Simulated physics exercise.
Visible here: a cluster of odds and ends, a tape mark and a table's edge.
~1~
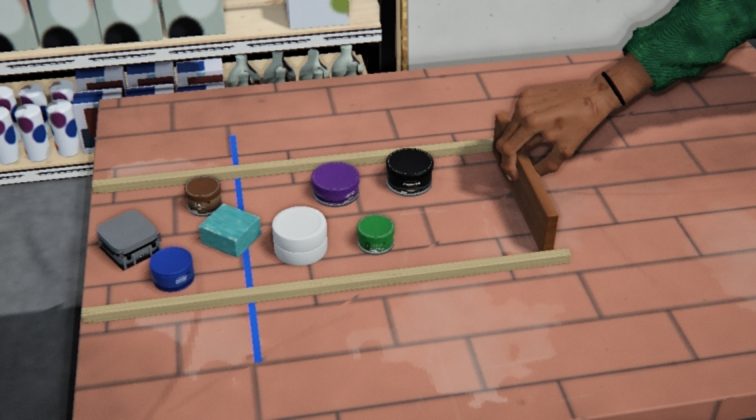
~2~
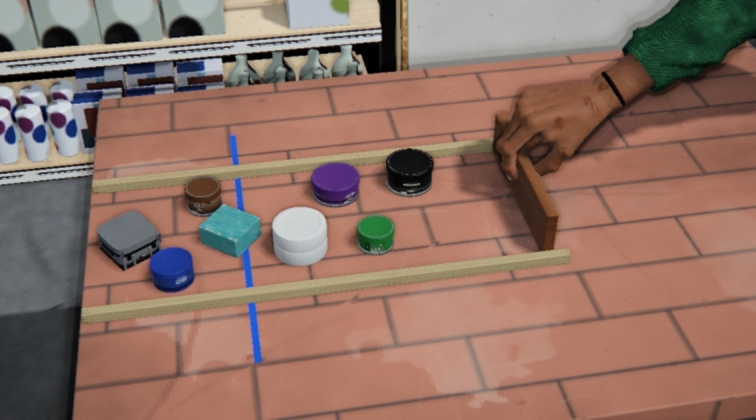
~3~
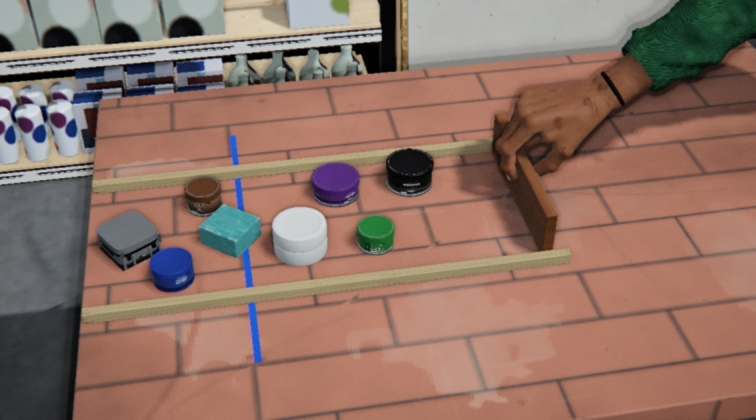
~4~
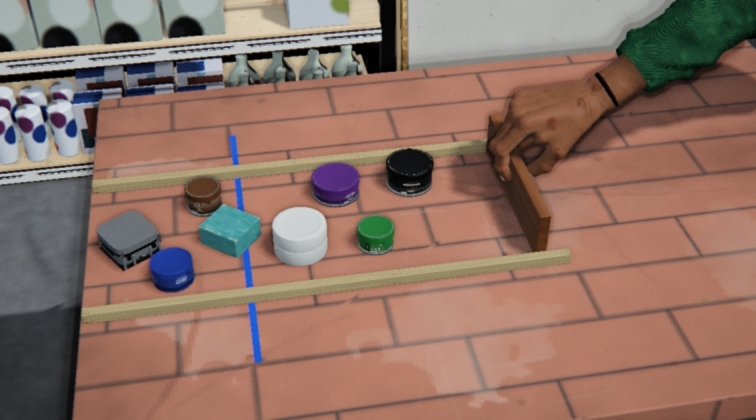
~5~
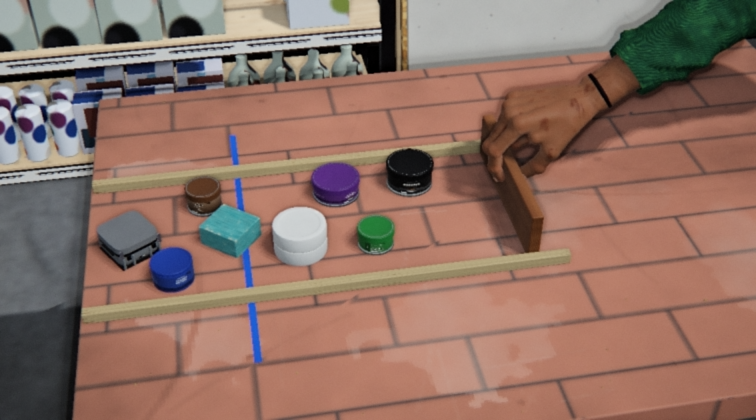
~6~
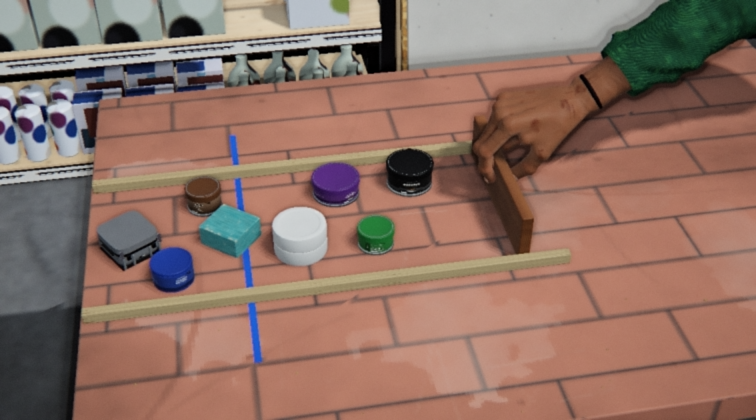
A wooden board, held upright by a hand in a green sleeve, stayed still at first, then slid slightly left between two strips toward some unmoving small containers and a turquoise block.
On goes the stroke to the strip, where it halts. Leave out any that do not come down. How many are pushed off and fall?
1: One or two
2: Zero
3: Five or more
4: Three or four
2, zero.
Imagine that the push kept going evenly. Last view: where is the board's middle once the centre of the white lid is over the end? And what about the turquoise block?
At (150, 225) for the white lid; at (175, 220) for the turquoise block.
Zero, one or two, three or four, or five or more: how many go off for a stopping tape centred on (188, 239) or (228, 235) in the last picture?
For the first tape it's one or two, and for the second it's none.
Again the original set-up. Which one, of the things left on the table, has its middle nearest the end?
Result: Grey case.
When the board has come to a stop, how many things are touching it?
It touches 2.
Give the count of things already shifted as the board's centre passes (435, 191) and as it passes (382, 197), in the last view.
1 at one spot and 3 at the other.
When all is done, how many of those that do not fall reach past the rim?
I'd put it at 1.
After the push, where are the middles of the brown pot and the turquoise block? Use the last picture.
You'll find the brown pot at roughly (124, 203) and the turquoise block at roughly (152, 233).
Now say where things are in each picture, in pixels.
In the first picture, grey case (129, 240); blue tub (172, 270); brown pot (204, 196); board (523, 181); tape (244, 233).
In the second picture, blue tub (172, 270); white lid (300, 236).
In the third picture, brown pot (204, 197); purple tin (336, 185).
In the fourth picture, grey case (129, 241); green tin (376, 235).
In the fifth picture, blue tub (172, 270); turquoise block (230, 231).
In the sixth picture, grey case (129, 241); blue tub (172, 270); brown pot (204, 197); board (500, 183); tape (244, 233).
A little later, none off yet; grey case at rest near (129, 241); blue tub at rest near (172, 270); brown pot at rest near (204, 197).
When it is over, the number that fall off is zero.
